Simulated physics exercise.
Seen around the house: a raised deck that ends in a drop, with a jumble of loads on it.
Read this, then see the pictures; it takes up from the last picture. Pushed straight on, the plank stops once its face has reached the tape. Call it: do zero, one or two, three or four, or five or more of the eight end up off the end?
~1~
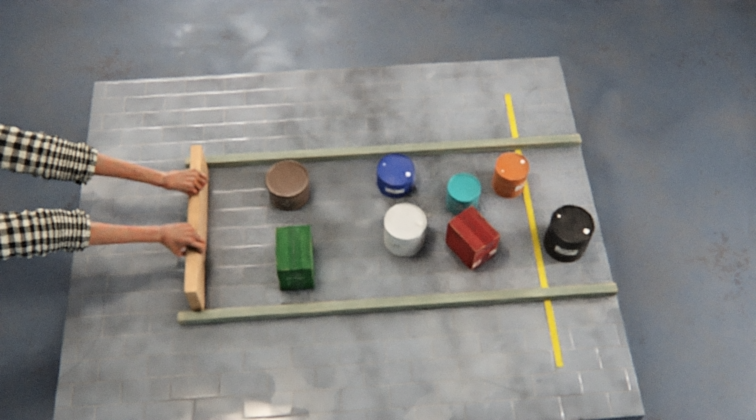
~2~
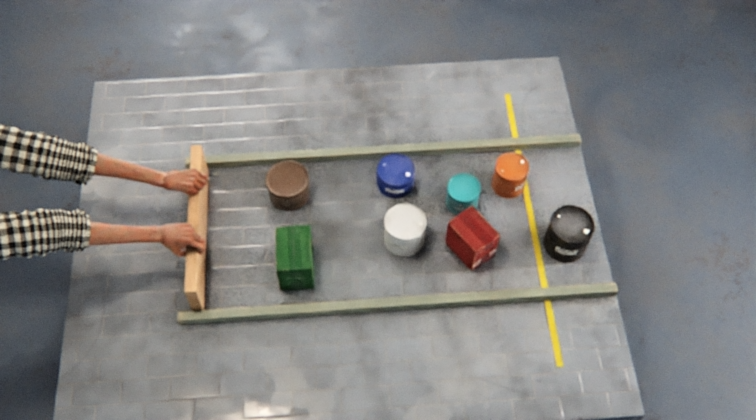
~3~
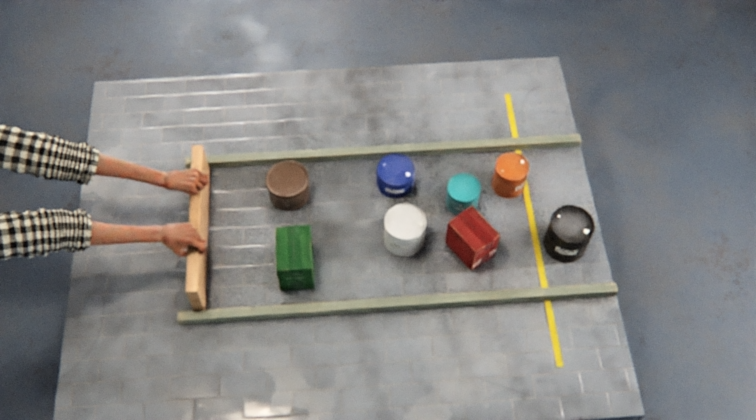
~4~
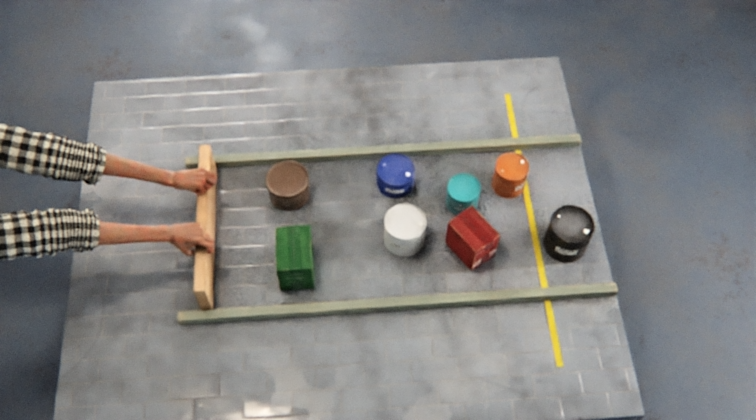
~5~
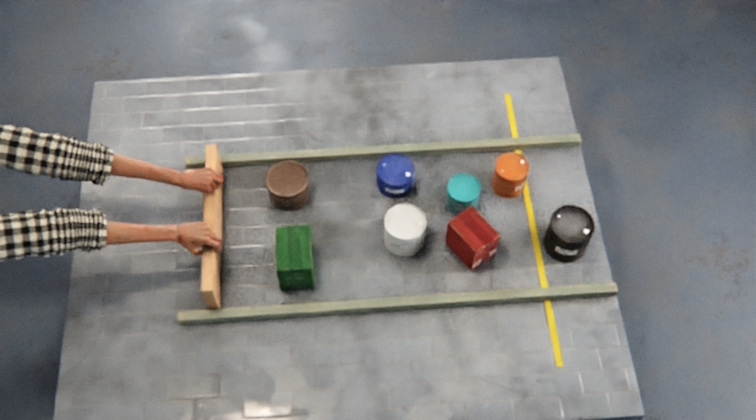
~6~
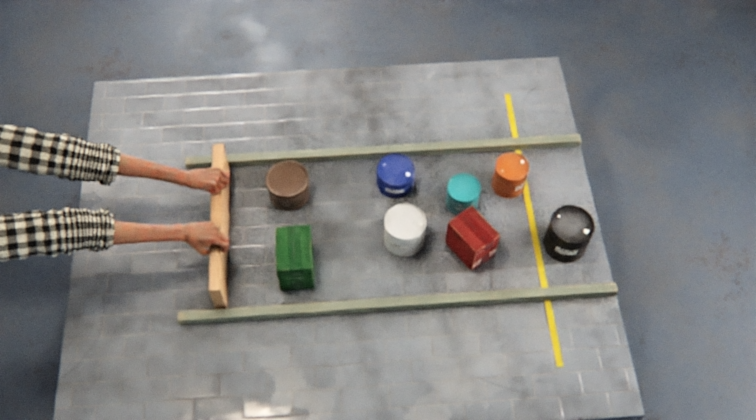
One or two end up off it.
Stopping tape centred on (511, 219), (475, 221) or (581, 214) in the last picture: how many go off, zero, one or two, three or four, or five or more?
First either one or two, then none, then more than four.
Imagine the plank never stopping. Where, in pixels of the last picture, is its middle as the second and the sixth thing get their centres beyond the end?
Near (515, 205) first, near (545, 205) second.
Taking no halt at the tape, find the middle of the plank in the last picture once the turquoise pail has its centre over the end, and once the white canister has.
Its middle is around (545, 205) and around (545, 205).
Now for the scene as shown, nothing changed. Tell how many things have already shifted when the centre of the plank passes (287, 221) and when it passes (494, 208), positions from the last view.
First 2, then 8.
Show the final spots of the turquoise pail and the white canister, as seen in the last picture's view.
In the last view, the middles sit near (579, 187) and near (588, 216).
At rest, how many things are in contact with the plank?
The answer is 2.
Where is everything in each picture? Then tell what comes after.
In the first picture, black canister (569, 234); orange canister (510, 176); red box (472, 239); plank (197, 227); tape (531, 218).
In the second picture, orange canister (510, 176); white canister (405, 230).
In the third picture, red box (472, 239); green box (295, 258).
In the fourth picture, black canister (569, 234); blue canister (396, 176).
In the fifth picture, orange canister (510, 176); brown pail (288, 186).
In the sixth picture, black canister (569, 234); orange canister (510, 176); red box (472, 239); plank (220, 225); tape (531, 218).
A little later, none off yet; black canister at rest near (569, 234); orange canister at rest near (510, 176); red box at rest near (472, 239).
When it is over, the number that fall off is one or two; down, orange canister and black canister.
